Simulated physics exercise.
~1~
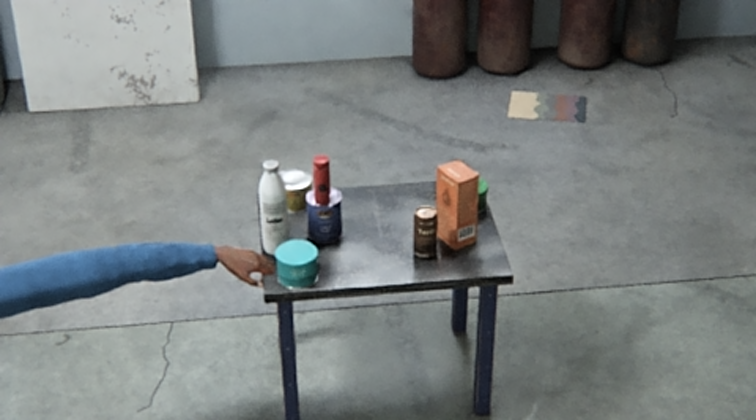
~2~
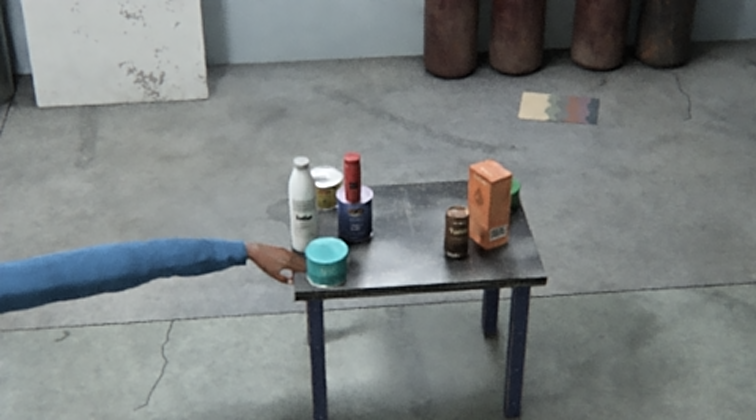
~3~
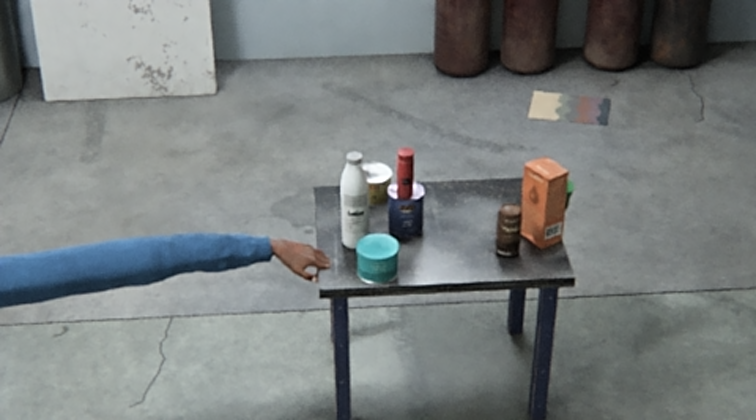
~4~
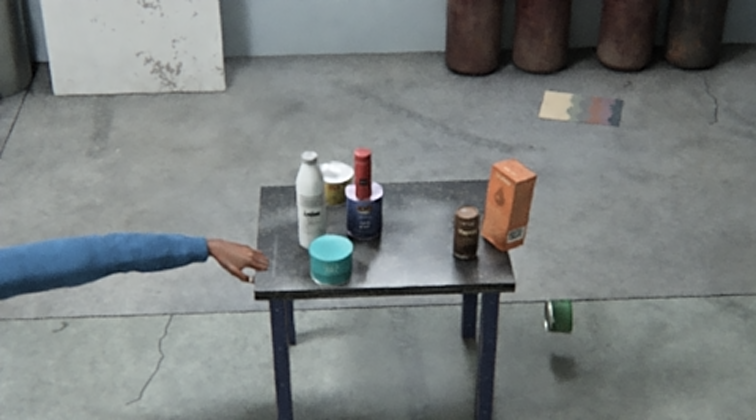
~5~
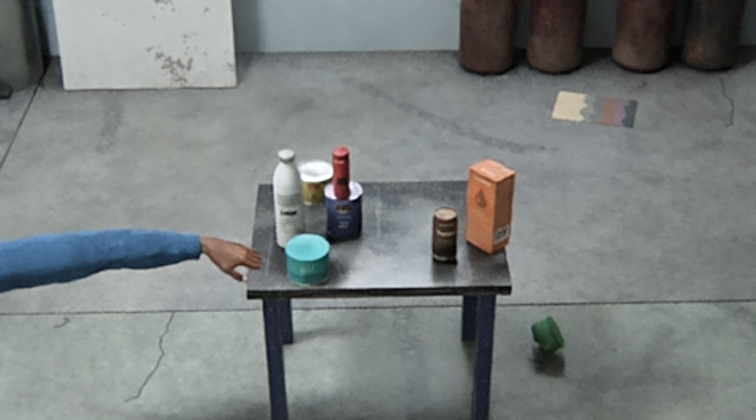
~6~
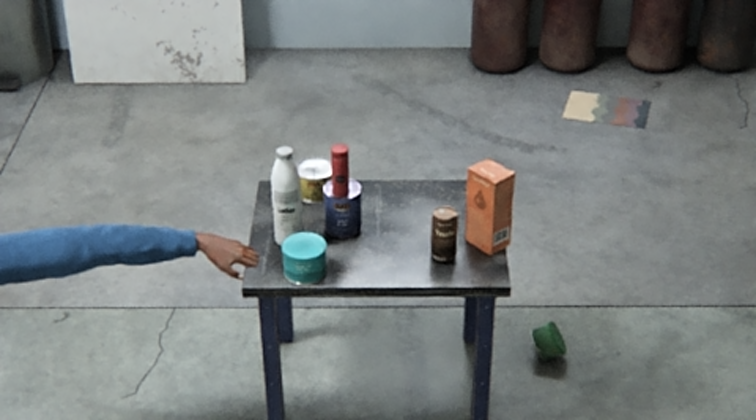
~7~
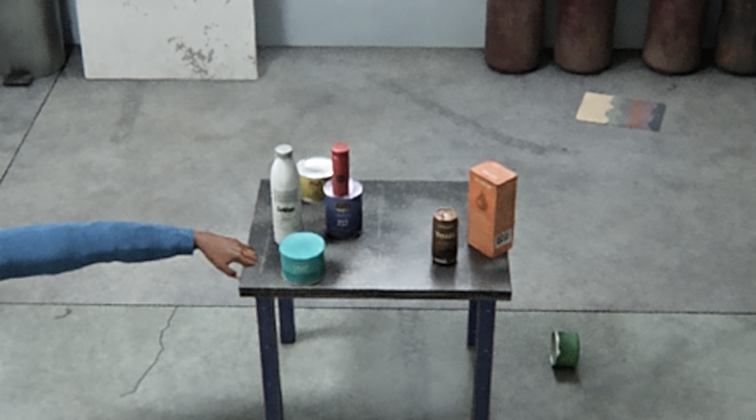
On a concrete floor, a hand shoves a loaded table right, then back, toppling a green tub off.
